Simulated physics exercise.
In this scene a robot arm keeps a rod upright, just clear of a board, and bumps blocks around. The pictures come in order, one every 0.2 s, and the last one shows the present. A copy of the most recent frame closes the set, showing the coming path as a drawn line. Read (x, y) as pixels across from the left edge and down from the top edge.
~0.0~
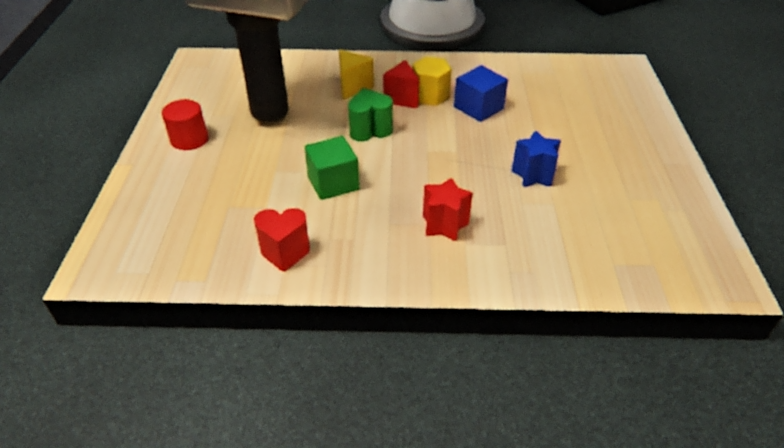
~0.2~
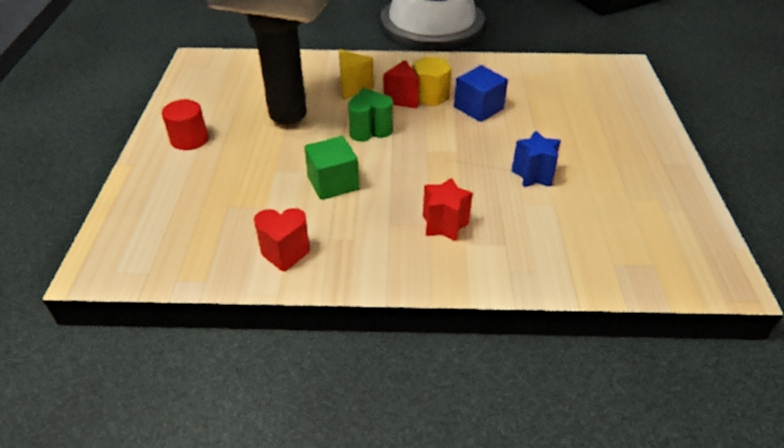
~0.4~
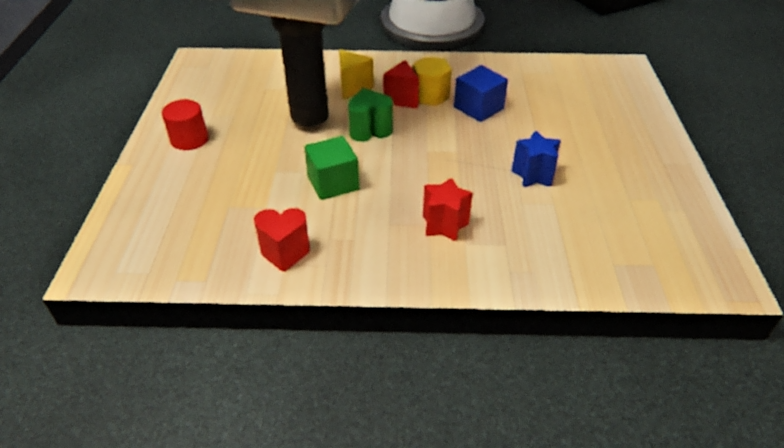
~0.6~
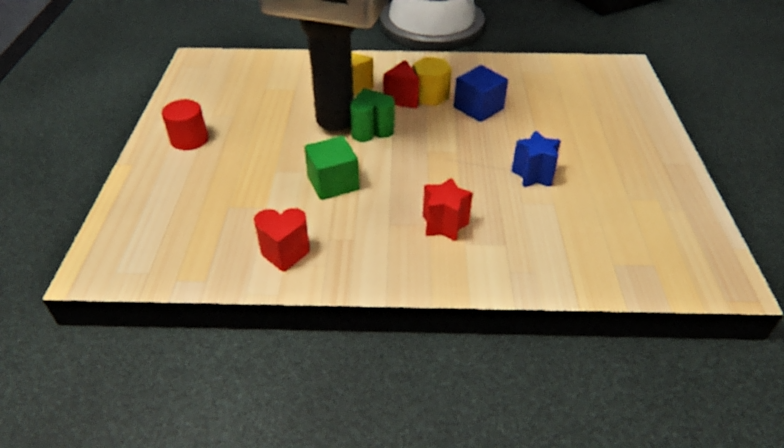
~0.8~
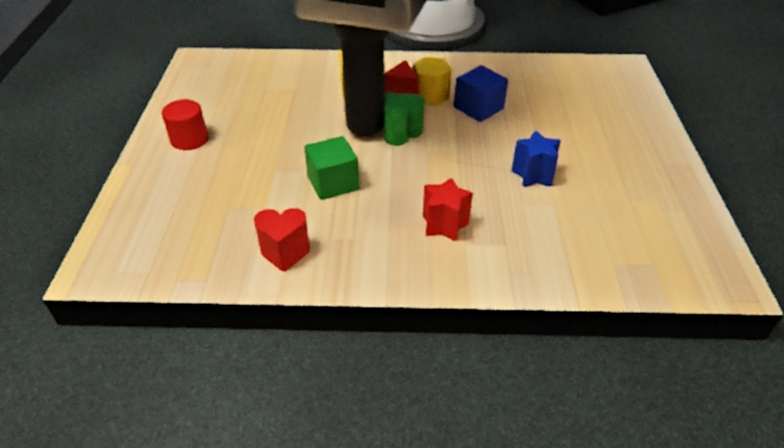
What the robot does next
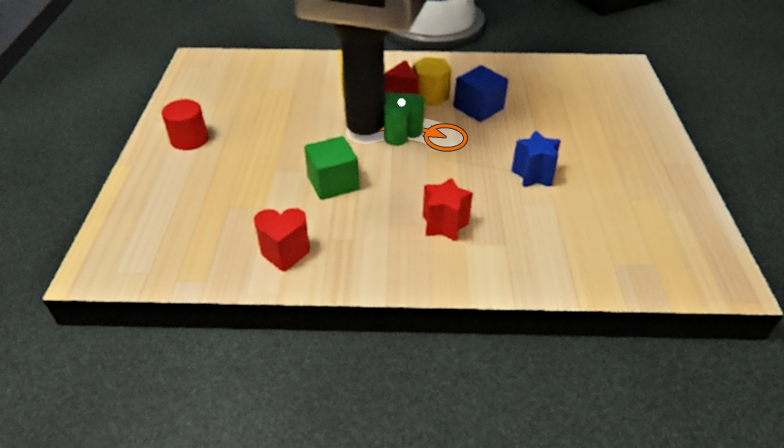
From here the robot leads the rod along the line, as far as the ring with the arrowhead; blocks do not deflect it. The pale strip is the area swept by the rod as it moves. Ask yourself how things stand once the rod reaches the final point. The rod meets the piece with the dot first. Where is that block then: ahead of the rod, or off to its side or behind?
Ahead to the end.
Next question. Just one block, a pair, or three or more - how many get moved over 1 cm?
The number will come to 1.
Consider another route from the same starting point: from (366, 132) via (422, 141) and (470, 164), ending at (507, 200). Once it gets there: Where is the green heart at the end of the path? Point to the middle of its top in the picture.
It is going to be at (480, 106).
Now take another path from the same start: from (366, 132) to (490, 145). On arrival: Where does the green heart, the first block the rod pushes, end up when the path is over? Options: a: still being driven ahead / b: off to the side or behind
Choice a: Still being driven ahead.
Path on the board, from (366, 132) by way of (393, 127) and (420, 129) to (446, 137); the dot is on the green heart.
The first path, step by step. Halfway along, rod (408, 120); green heart (445, 102), turned 20° clockwise.
At the end, rod (446, 130); green heart (486, 108); red triangular block in place.
